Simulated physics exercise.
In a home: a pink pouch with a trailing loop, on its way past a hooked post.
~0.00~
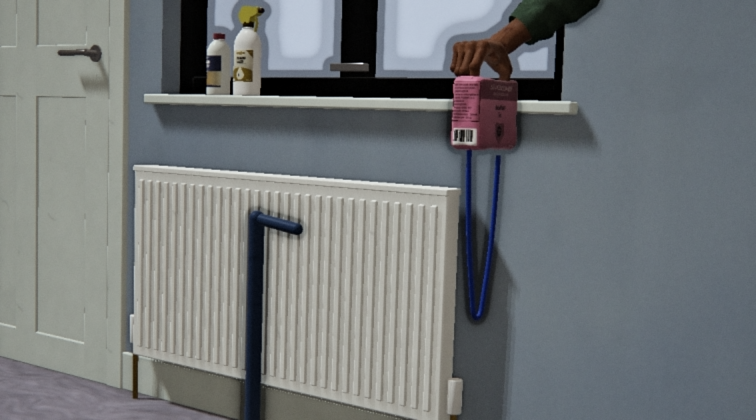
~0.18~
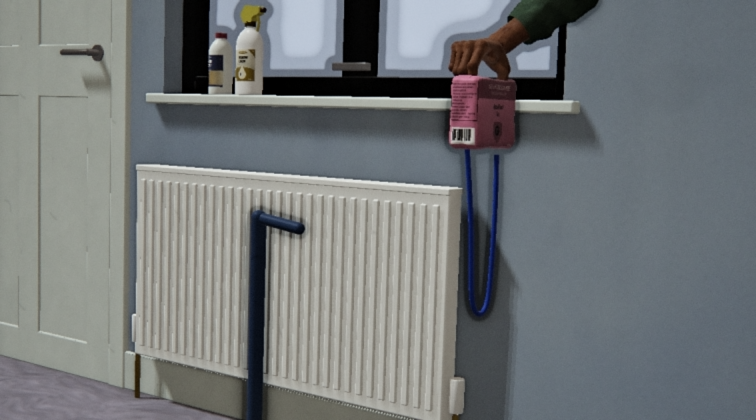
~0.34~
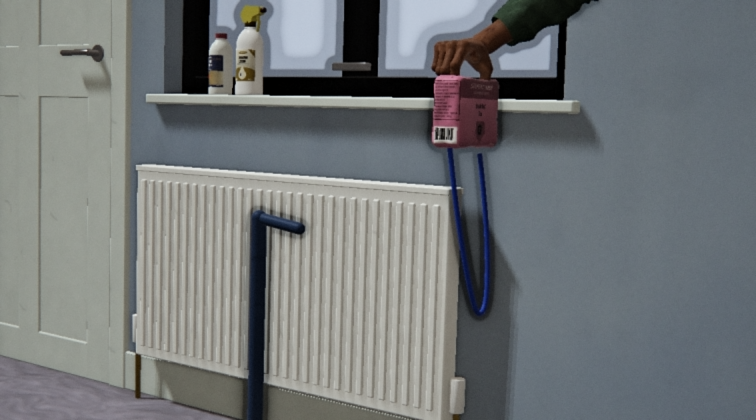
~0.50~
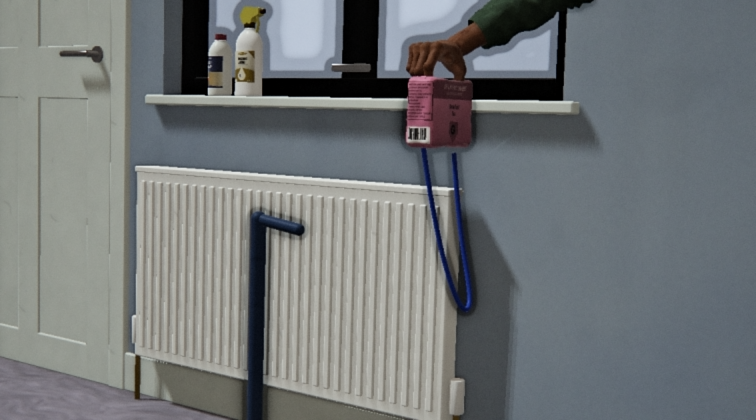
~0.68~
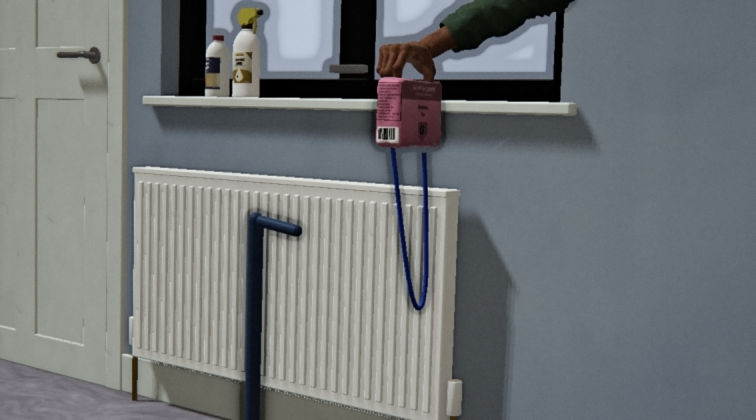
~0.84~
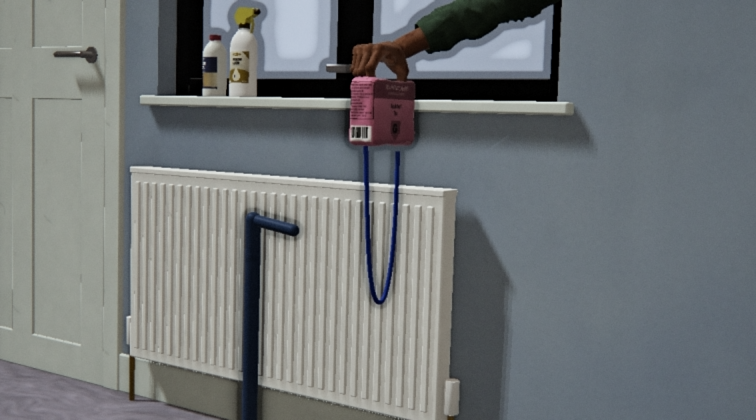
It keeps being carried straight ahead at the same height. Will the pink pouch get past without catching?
No.
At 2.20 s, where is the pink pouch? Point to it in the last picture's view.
Its middle sits near pixel (207, 108) of the last view.
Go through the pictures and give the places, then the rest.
Pink pouch (486, 114); hook tip (297, 229), in the first frame.
Pink pouch (484, 114); bottom of the loop (478, 314), in the second frame.
Pink pouch (466, 113), in the third frame.
Pink pouch (440, 113); bottom of the loop (465, 310), in the fourth frame.
Pink pouch (410, 114), in the fifth frame.
Pink pouch (383, 113); bottom of the loop (378, 302); hook tip (293, 231); hook points towards it, loop hangs below the hook, in the sixth frame.
By 1.56 s, pouch over the post near (284, 110).
By 2.20 s, pouch past the post near (207, 108).
When it is over, pouch past the post near (180, 108); loop tight round the post, hand stopped. The pink pouch snags on the hook.
